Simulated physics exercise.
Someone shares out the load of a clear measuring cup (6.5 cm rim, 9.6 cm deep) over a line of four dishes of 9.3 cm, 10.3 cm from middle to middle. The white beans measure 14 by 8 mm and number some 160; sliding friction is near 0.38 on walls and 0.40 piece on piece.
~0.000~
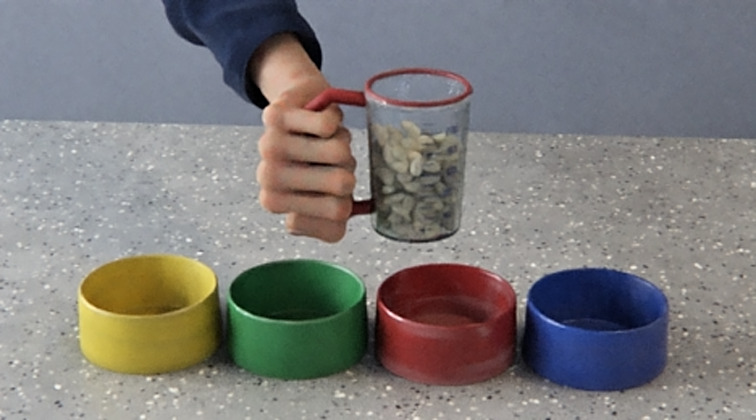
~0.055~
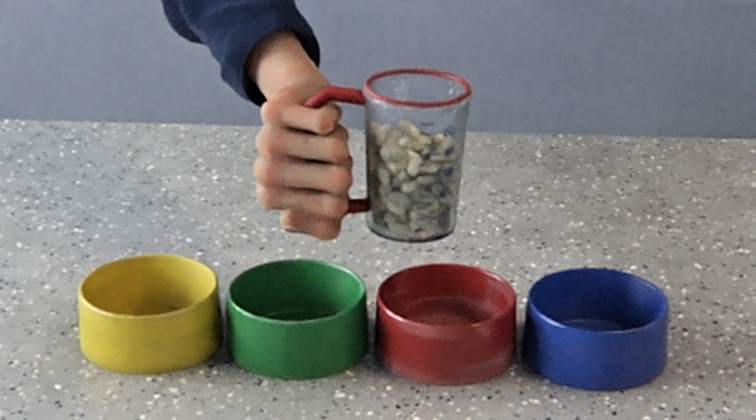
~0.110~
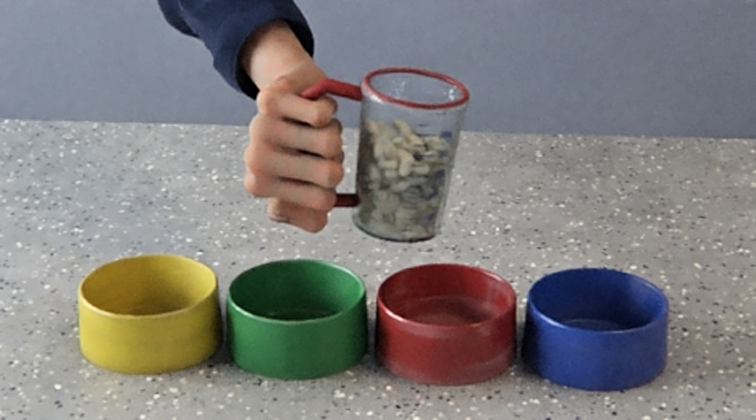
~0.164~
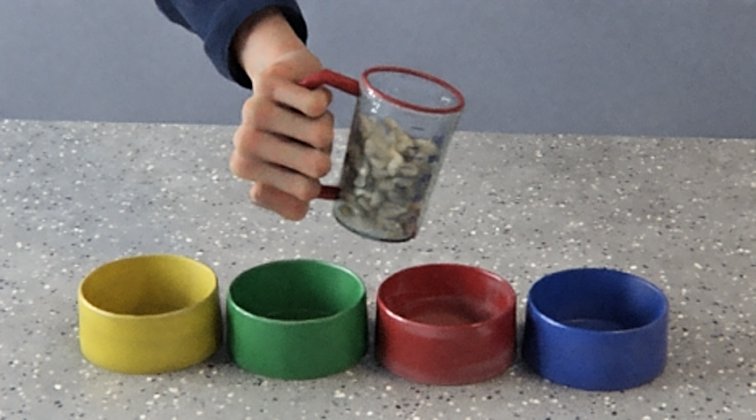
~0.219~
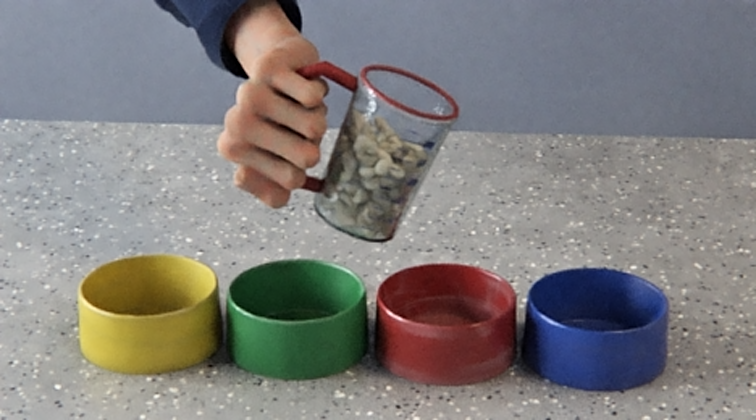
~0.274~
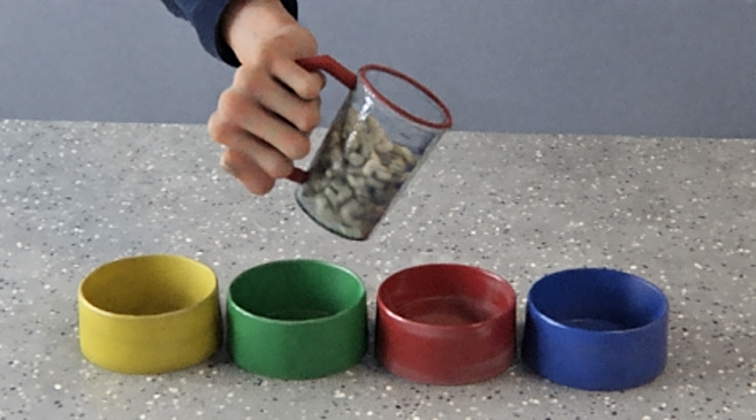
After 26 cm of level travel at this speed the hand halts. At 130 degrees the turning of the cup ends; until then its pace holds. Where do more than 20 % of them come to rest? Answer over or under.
Red: Under, blue: Under, green: Over, yellow: Under, counter: Under.
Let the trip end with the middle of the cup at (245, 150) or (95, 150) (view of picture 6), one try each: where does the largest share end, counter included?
The winner: Green; green.
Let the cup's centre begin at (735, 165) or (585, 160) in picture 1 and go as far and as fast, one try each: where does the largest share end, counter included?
The winner: Blue; red.
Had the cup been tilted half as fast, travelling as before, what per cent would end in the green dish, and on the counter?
In that case green 0, counter 0.
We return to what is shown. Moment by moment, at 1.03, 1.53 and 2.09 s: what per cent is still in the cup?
In turn: 55, 0, 0.
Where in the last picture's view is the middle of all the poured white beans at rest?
Near (290, 317).
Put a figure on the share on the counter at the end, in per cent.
Some 0 per cent.
After 1.03 s, tilt 129 degrees; cup holds 55 %, green 45 %.
After 1.53 s, tilt 130 degrees; cup holds 0 %, green 100 %.
After 2.09 s, tilt 130 degrees; cup holds 0 %, green 100 %.
In the end, at 2.4 s, red 0 %, blue 0 %, green 100 %, yellow 0 %, counter 0 %.
